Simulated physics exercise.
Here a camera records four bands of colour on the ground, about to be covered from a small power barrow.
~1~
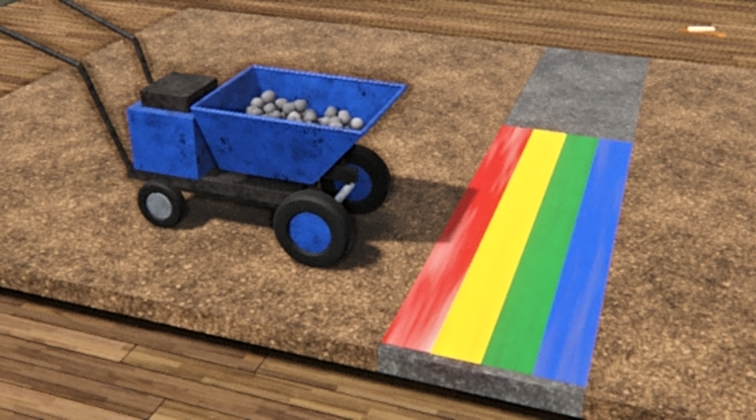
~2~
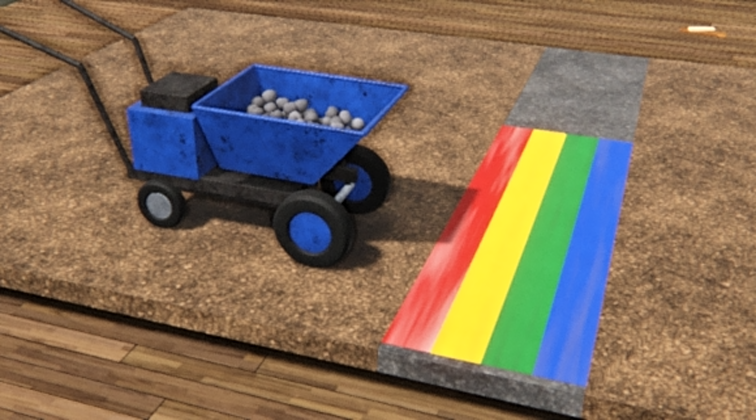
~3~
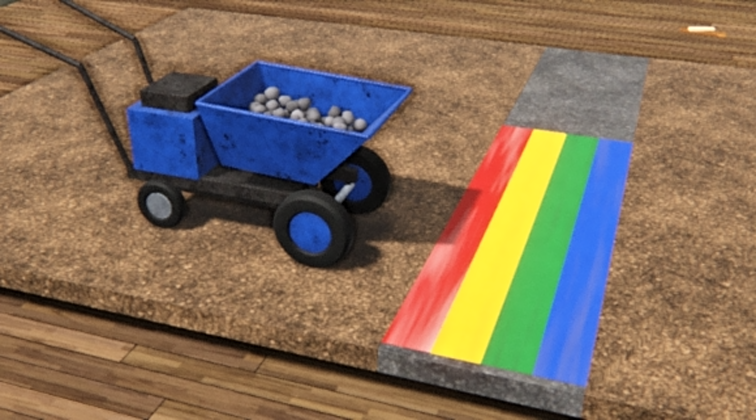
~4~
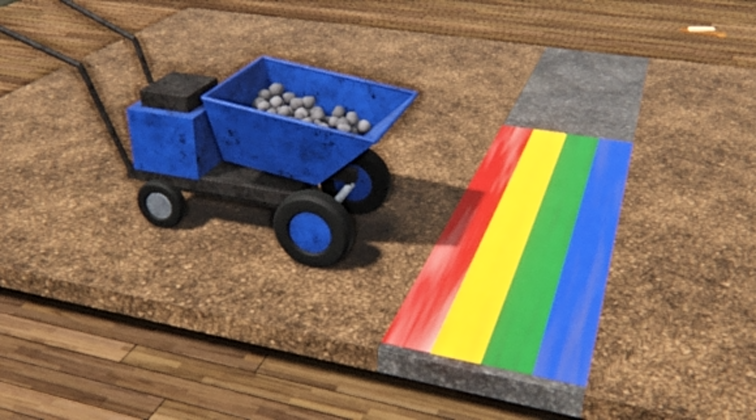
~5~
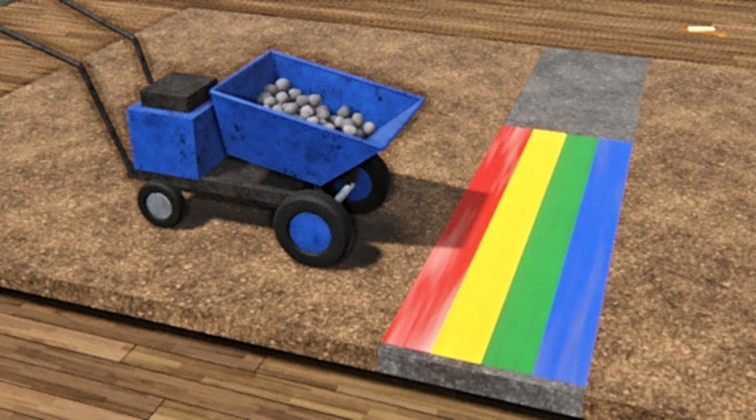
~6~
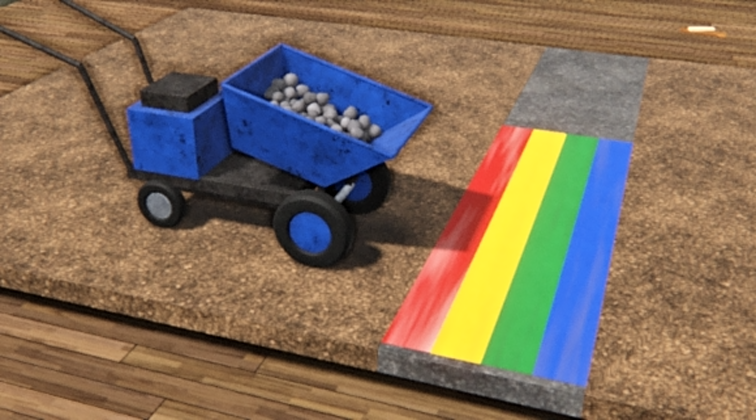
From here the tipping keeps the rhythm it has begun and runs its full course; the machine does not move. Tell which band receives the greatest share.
I would say the yellow band receives it.
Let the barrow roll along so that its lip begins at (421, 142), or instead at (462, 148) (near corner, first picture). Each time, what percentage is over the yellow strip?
0 per cent, then 0 per cent.
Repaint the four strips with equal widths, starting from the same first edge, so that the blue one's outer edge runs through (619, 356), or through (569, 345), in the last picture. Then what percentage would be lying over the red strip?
10 % and 10 %, near enough.
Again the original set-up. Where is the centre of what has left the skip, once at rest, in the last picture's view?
Near (508, 262), more or less.
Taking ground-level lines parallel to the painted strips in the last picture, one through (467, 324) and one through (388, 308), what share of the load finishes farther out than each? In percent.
Estimate: 50 % and 70 %, respectively.
Soon after the last picture, skip tipped steeply; all in the skip.
A little later, skip tipped right over; most in the skip; a small part over the red strip; a small part over the yellow strip.
Later still, skip tipped right over; about a quarter in the skip; a small part over the red strip; about a third over the yellow strip; about a quarter over the green strip; a small part over the blue strip; a stray few off the paint.
At rest, skip tipped right over; about a quarter in the skip; a small part over the red strip; about a third over the yellow strip; a small part over the green strip; a small part over the blue strip; a small part off the paint.
